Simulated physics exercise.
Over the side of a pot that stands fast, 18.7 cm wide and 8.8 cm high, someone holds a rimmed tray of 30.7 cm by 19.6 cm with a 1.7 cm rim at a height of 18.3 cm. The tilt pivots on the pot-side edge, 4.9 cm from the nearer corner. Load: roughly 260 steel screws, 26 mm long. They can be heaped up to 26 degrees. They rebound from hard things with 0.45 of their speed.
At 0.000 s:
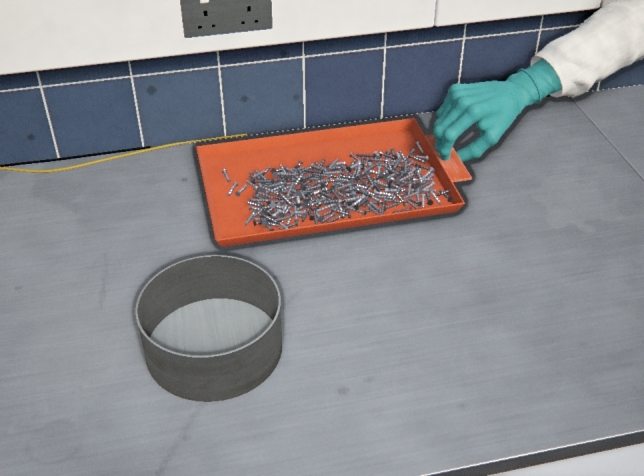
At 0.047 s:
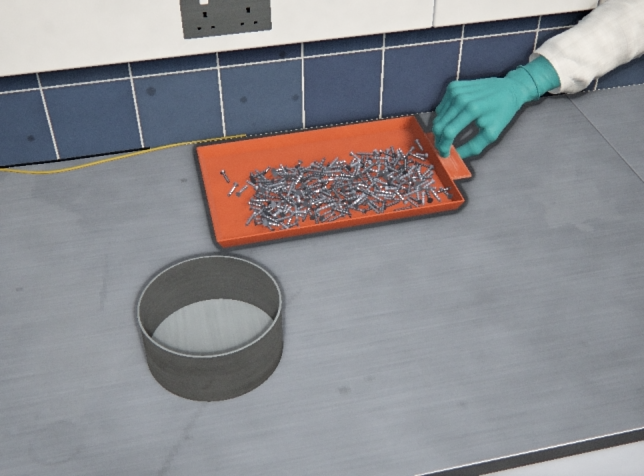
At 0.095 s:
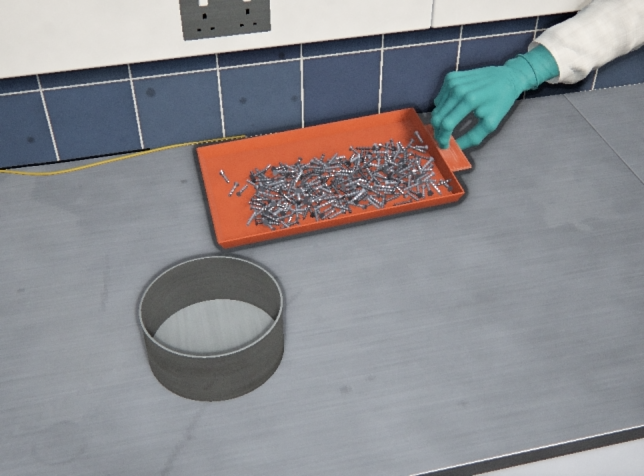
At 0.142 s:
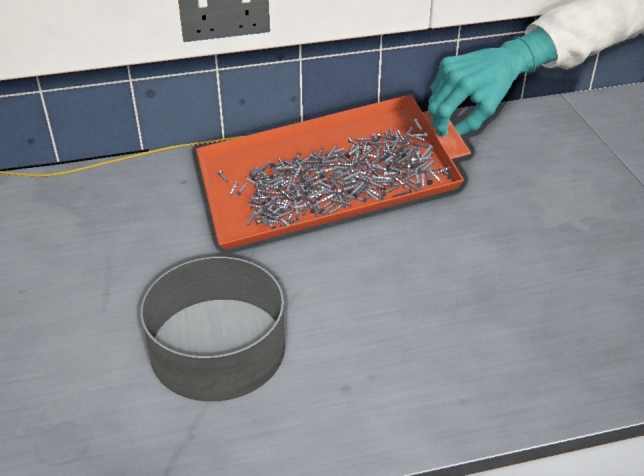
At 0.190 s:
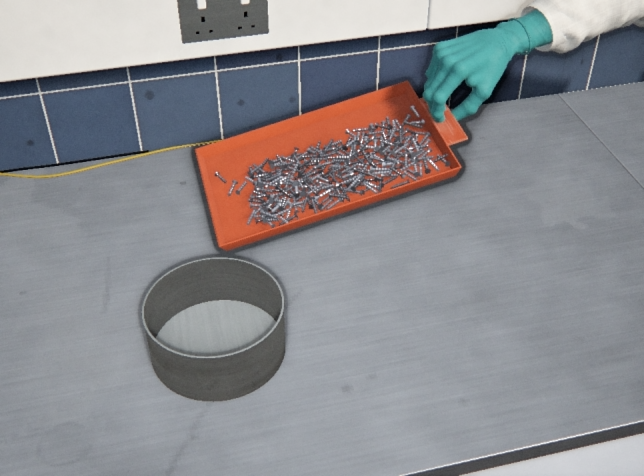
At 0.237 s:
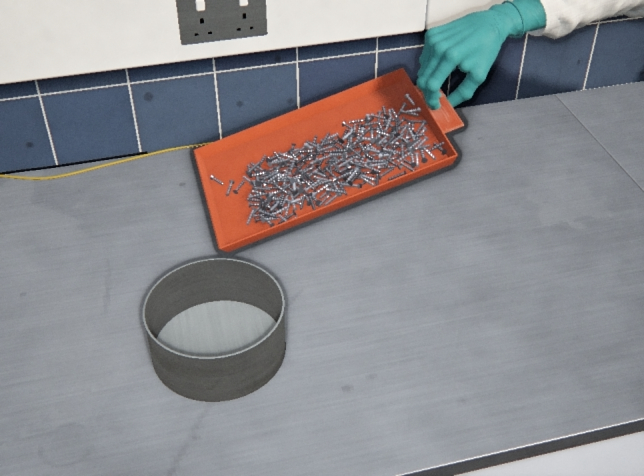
At first, a teal-gloved hand holds the right end of an orange tray of small steel screws, nearly level above and behind a grey round pot on a bench. The hand then raises that end steadily, tilting the tray toward its left side, while the screws barely shift within it.
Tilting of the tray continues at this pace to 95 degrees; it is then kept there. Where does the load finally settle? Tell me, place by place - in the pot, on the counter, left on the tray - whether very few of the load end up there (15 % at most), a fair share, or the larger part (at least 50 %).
Pot - the larger part, counter - a fair share, tray - very few.
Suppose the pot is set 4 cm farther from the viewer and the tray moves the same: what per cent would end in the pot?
In that setup it would come to near 80 per cent.
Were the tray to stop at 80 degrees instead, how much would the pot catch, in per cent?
Near 70 %, then.
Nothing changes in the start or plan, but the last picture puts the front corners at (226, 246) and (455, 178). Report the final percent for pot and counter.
Pot: 100, counter: 0.
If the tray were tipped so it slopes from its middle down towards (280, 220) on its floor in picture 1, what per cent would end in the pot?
Something like 95 in a hundred.
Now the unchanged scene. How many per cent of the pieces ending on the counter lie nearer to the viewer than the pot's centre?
Roughly 20 per cent.
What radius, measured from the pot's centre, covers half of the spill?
Close to 18 cm, give or take.
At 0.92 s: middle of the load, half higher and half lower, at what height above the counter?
Some 4 cm.
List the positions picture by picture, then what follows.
Tray tilt 0 degrees, front corners at (221, 236) and (458, 201); middle of the pieces at (342, 185); pot at (209, 303), in the first frame.
Tray tilt 1 degrees, front corners at (222, 237) and (457, 198); middle of the pieces at (342, 184), in the second frame.
Tray tilt 3 degrees, front corners at (223, 238) and (457, 190), lowest corner left front; middle of the pieces at (342, 180), in the third frame.
Tray tilt 8 degrees, front corners at (224, 239) and (457, 178), lowest corner left front; middle of the pieces at (341, 173), in the fourth frame.
Tray tilt 12 degrees, front corners at (224, 241) and (454, 166), lowest corner left front; middle of the pieces at (339, 167), in the fifth frame.
Tray tilt 16 degrees, front corners at (224, 243) and (450, 154), lowest corner left front; middle of the pieces at (336, 161); pot at (214, 305). Its pace works out near 95 degrees a second, in the sixth frame.
Then, at 0.65 s, tilt 55 degrees; the tray holds 95 %, the pot 0 %.
Then, at 0.92 s, tilt 80 degrees; the tray holds 5 %, the pot 50 %.
After 1.30 s, tilt 95 degrees; the tray holds 0 %, the pot 70 %.
At rest (2.1 s), pot 70 %, counter 30 %, tray 0 %.
